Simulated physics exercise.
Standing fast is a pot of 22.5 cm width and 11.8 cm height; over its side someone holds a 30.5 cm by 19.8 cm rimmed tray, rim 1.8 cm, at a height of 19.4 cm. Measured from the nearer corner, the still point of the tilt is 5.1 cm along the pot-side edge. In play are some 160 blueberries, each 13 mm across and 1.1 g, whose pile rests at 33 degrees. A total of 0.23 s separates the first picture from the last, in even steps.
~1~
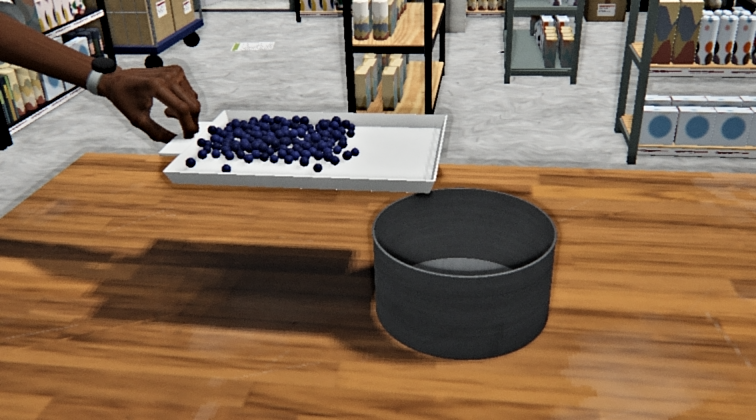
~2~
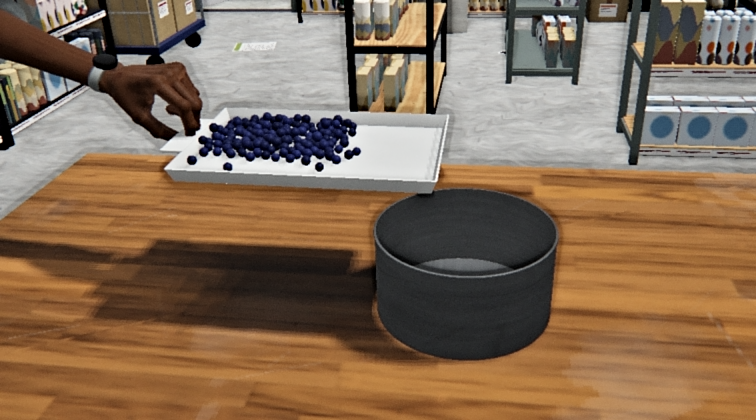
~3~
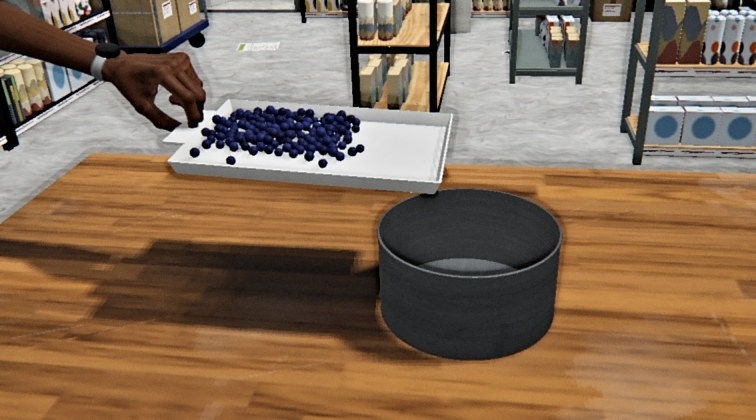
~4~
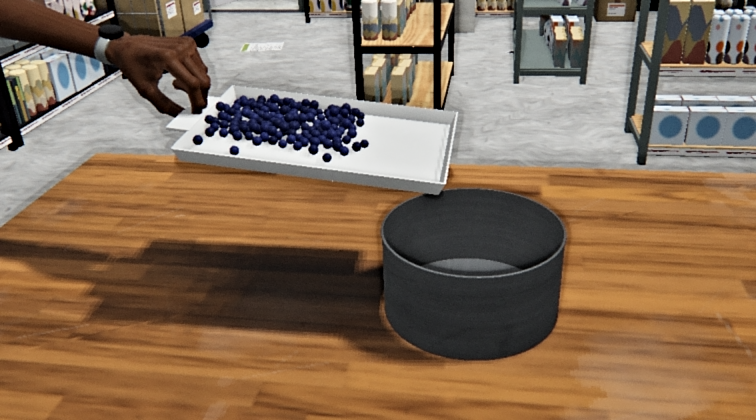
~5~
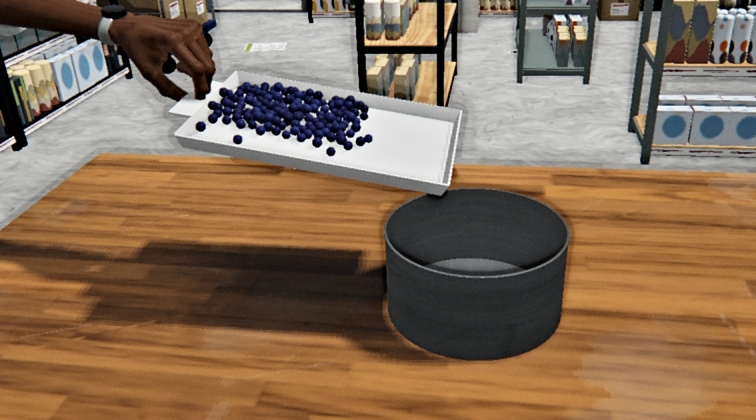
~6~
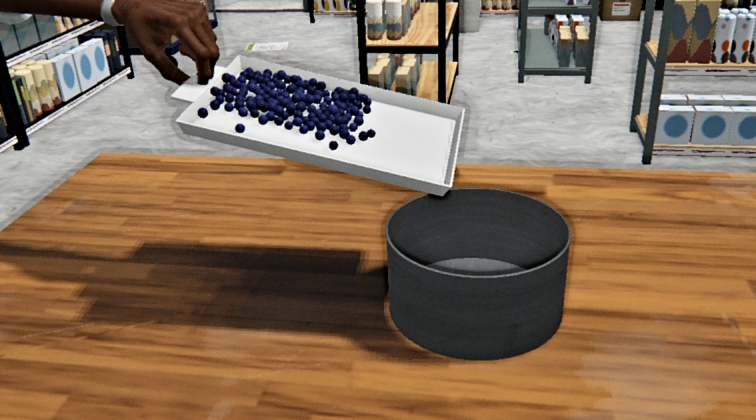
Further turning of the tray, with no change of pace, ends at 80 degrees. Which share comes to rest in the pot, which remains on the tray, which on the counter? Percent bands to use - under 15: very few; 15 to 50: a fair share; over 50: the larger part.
Pot - the larger part, tray - very few, counter - very few.
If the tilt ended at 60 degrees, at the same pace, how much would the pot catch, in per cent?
It would be near 60 per cent.
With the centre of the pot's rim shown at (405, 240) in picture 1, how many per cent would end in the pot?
Close to 75 in a hundred.
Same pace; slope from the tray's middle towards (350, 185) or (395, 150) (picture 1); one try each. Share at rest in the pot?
Estimate: Some 60 % and some 60 % respectively.
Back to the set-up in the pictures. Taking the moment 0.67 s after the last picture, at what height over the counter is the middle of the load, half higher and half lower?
Some 20 cm above the counter.
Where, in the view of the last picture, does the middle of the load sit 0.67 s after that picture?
Approx. (470, 182).
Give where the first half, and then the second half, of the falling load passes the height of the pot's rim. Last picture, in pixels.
It passes about (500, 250) first and (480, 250) afterwards.
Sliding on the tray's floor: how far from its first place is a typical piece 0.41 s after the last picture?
It has moved some 12 cm from its start.
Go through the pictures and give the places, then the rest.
The first picture shows tray tilt 0 degrees, front corners at (171, 169) and (429, 178); middle of the pieces at (276, 140); pot at (463, 227).
The second picture shows tray tilt 1 degrees, front corners at (172, 167) and (431, 178); middle of the pieces at (277, 138).
The third picture shows tray tilt 3 degrees, front corners at (175, 159) and (435, 179); middle of the pieces at (280, 132).
The fourth picture shows tray tilt 6 degrees, front corners at (179, 146) and (439, 180), lowest corner right front; middle of the pieces at (284, 123).
The fifth picture shows tray tilt 10 degrees, front corners at (182, 133) and (443, 181), lowest corner right front; middle of the pieces at (288, 113).
The sixth picture shows tray tilt 14 degrees, front corners at (184, 119) and (446, 182), lowest corner right front; middle of the pieces at (291, 102); pot at (477, 227).
Then, 0.41 s after the last picture, tilt 46 degrees; the tray holds 100 %, the pot 0 %.
Then, 0.67 s after the last picture, tilt 67 degrees; the tray holds 50 %, the pot 30 %.
Then, 1.05 s after the last picture, tilt 80 degrees; the tray holds 30 %, the pot 65 %.
In the end, pot 95 %, tray 0 %, counter 5 %.
